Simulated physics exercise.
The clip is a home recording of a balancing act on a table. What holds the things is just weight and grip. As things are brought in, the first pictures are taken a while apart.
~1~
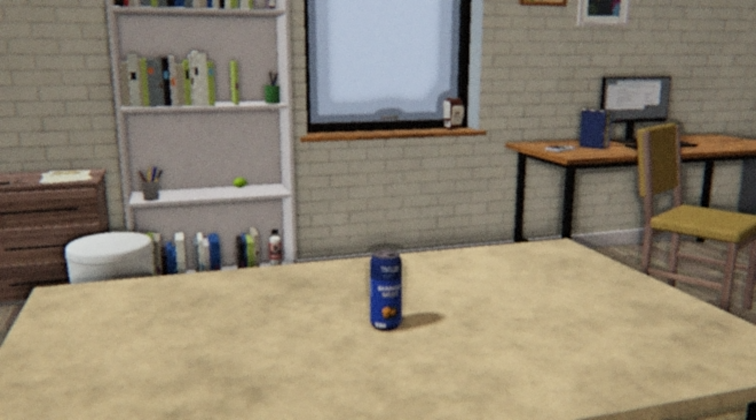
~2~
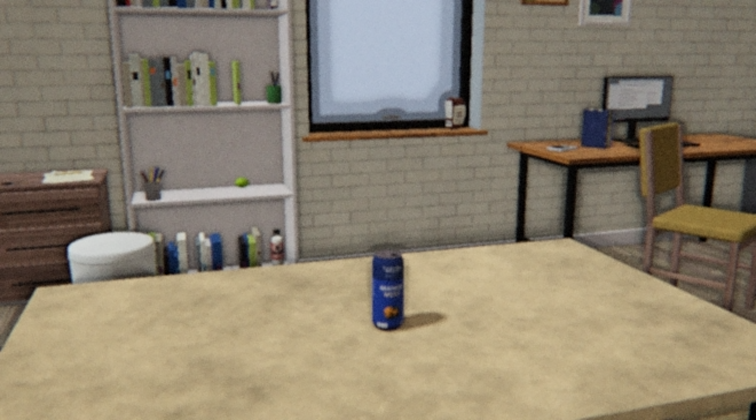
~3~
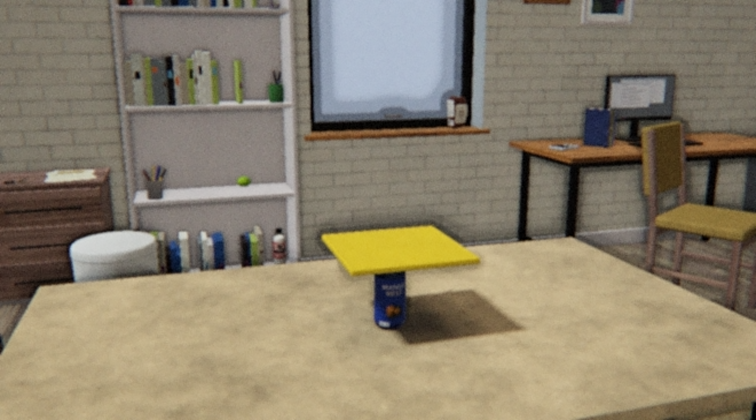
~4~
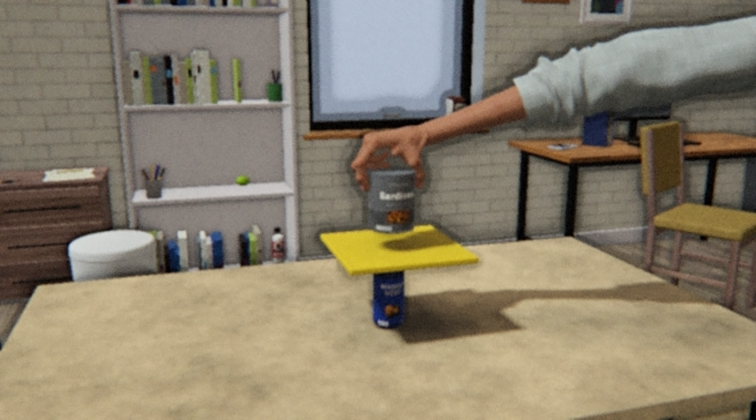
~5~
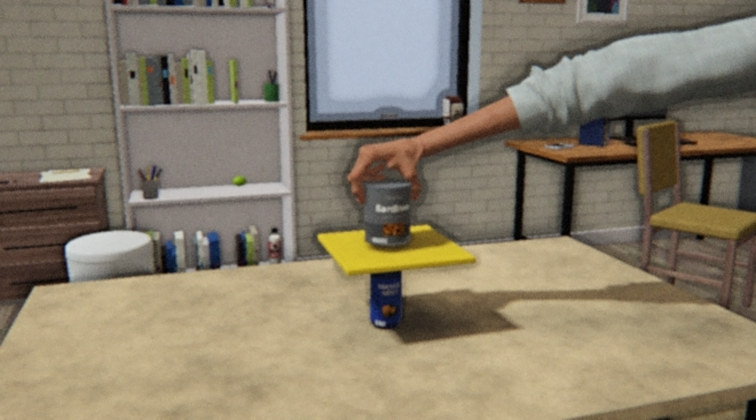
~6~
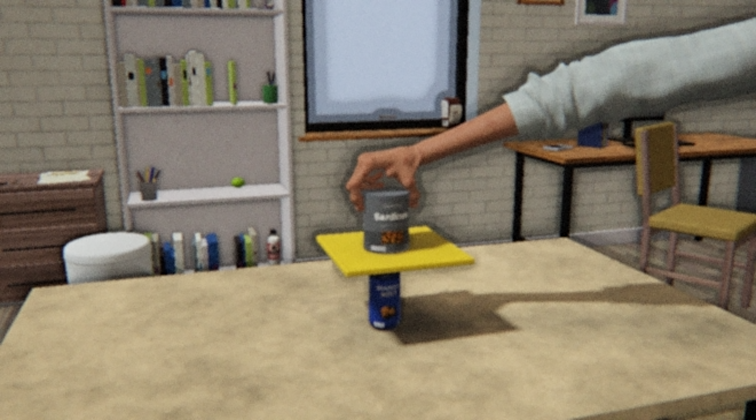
On a table in a brick-walled room, a small blue can stands alone, then a flat yellow lid appears on top of it. A hand reaches in from the right and lowers a grey tin onto the lid, still holding it.
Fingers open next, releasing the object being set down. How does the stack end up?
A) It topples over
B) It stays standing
(B) It stays standing.
Then, 0.40 s on from there, no change.
Then, 1.10 s on from there, grey tin resting near (386, 220).
In the end, all 3 unmoved. At the end, from the last picture's camera, grey tin near (386, 220). The stack holds.
